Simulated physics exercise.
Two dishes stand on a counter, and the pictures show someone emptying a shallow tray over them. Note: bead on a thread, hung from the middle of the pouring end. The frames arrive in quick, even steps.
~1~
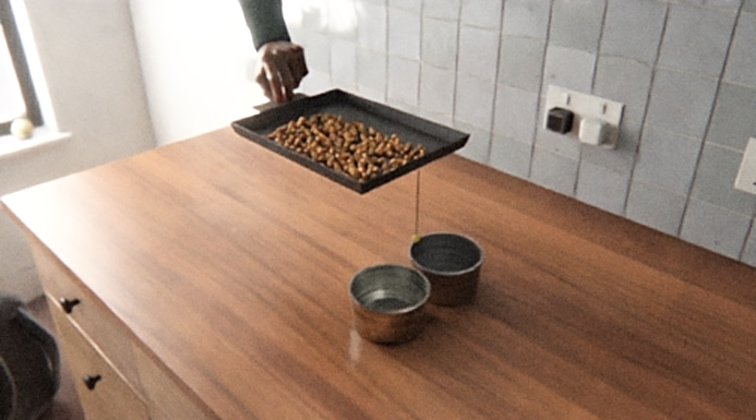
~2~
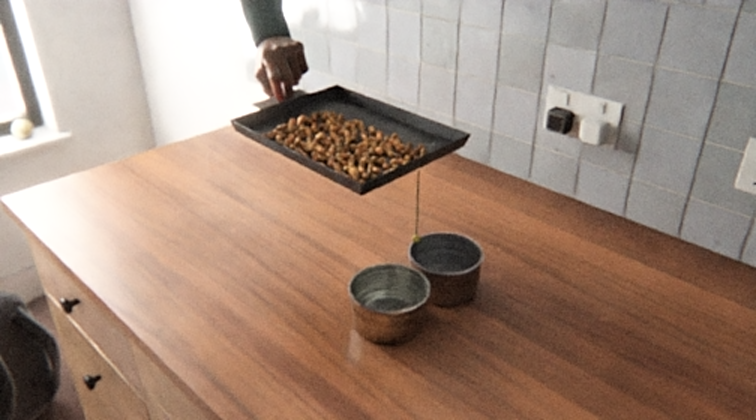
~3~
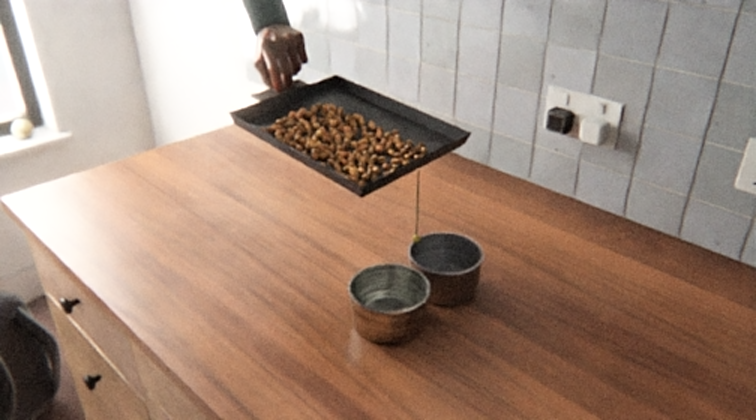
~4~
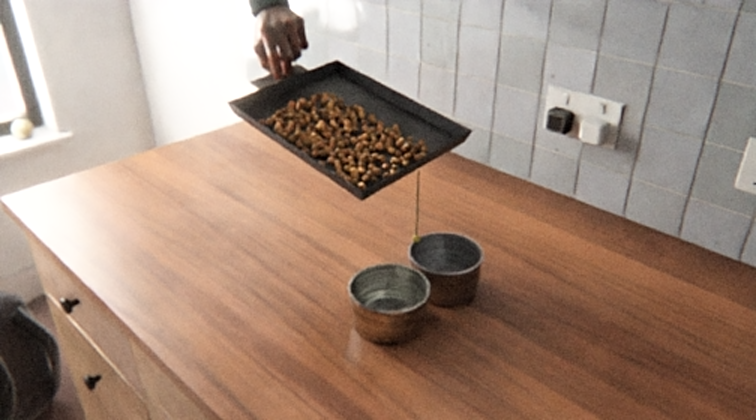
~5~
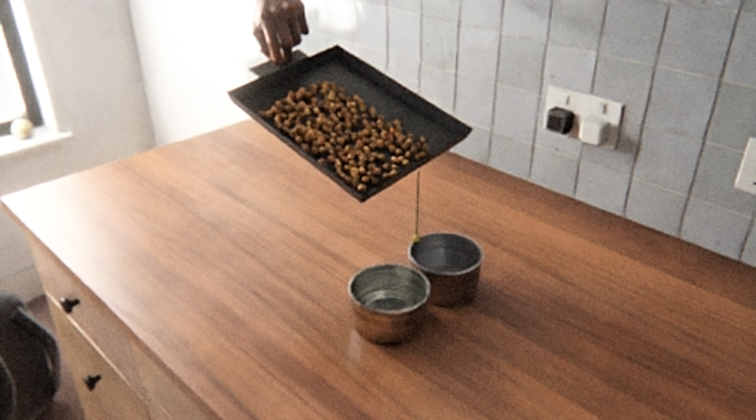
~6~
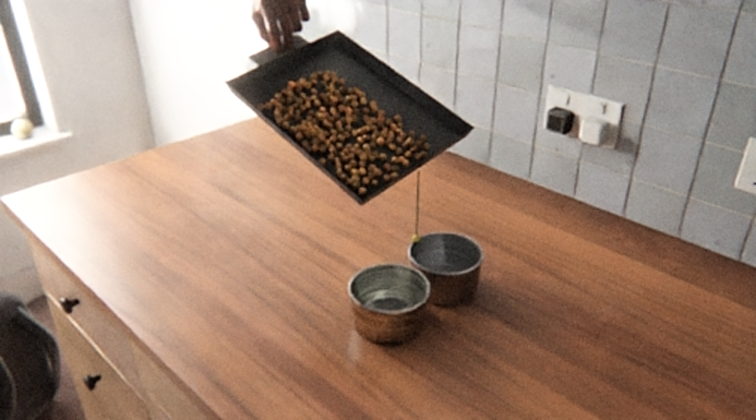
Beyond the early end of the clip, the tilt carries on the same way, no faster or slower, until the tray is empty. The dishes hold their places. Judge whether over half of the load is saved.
More of the load is caught than lost.
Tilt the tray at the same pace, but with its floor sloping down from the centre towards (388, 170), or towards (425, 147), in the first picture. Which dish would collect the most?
Outcome one: The left side; outcome two: The right side.
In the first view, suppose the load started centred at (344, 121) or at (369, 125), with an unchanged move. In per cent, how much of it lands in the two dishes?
Roughly 80 per cent, then 70 per cent.
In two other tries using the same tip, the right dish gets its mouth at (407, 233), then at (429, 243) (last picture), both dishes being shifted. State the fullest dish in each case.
Well, first the one further left, then the one further left.
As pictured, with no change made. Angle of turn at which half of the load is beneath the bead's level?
About 110° of tilt.
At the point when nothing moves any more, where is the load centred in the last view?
Once nothing moves, the middle sits near (383, 313).
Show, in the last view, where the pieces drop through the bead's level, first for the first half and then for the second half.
Around (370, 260), followed by around (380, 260).
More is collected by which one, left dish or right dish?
More winds up in the leftward dish.
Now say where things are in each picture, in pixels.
In the first frame, corners of the pouring end at (362, 181) and (465, 135), level; middle of the load at (338, 144), roasted chickpeas; left dish at (418, 319); right dish at (474, 280); bead on its thread at (416, 239).
In the second frame, corners of the pouring end at (362, 182) and (465, 134), level; middle of the load at (338, 143).
In the third frame, corners of the pouring end at (362, 184) and (465, 132), tipped barely, lowest at the left corner; middle of the load at (338, 140).
In the fourth frame, corners of the pouring end at (362, 188) and (466, 130), tipped a little, lowest at the left corner; middle of the load at (338, 134).
In the fifth frame, corners of the pouring end at (362, 192) and (467, 128), tipped clearly, lowest at the left corner; middle of the load at (338, 129).
In the sixth frame, corners of the pouring end at (363, 196) and (468, 127), tipped clearly, lowest at the left corner; middle of the load at (338, 125); left dish at (418, 319); right dish at (474, 280).
Soon, tray tipped steeply; all on the tray.
A while on, tray tipped past a quarter turn; nearly all on the tray; a stray few in the left dish; a small part in the air.
Towards the end, tray tipped past a quarter turn; about two thirds in the left dish; a small part in the right dish; about a quarter outside both.
Finally, tray tipped past a quarter turn; about two thirds in the left dish; a small part in the right dish; about a quarter outside both.
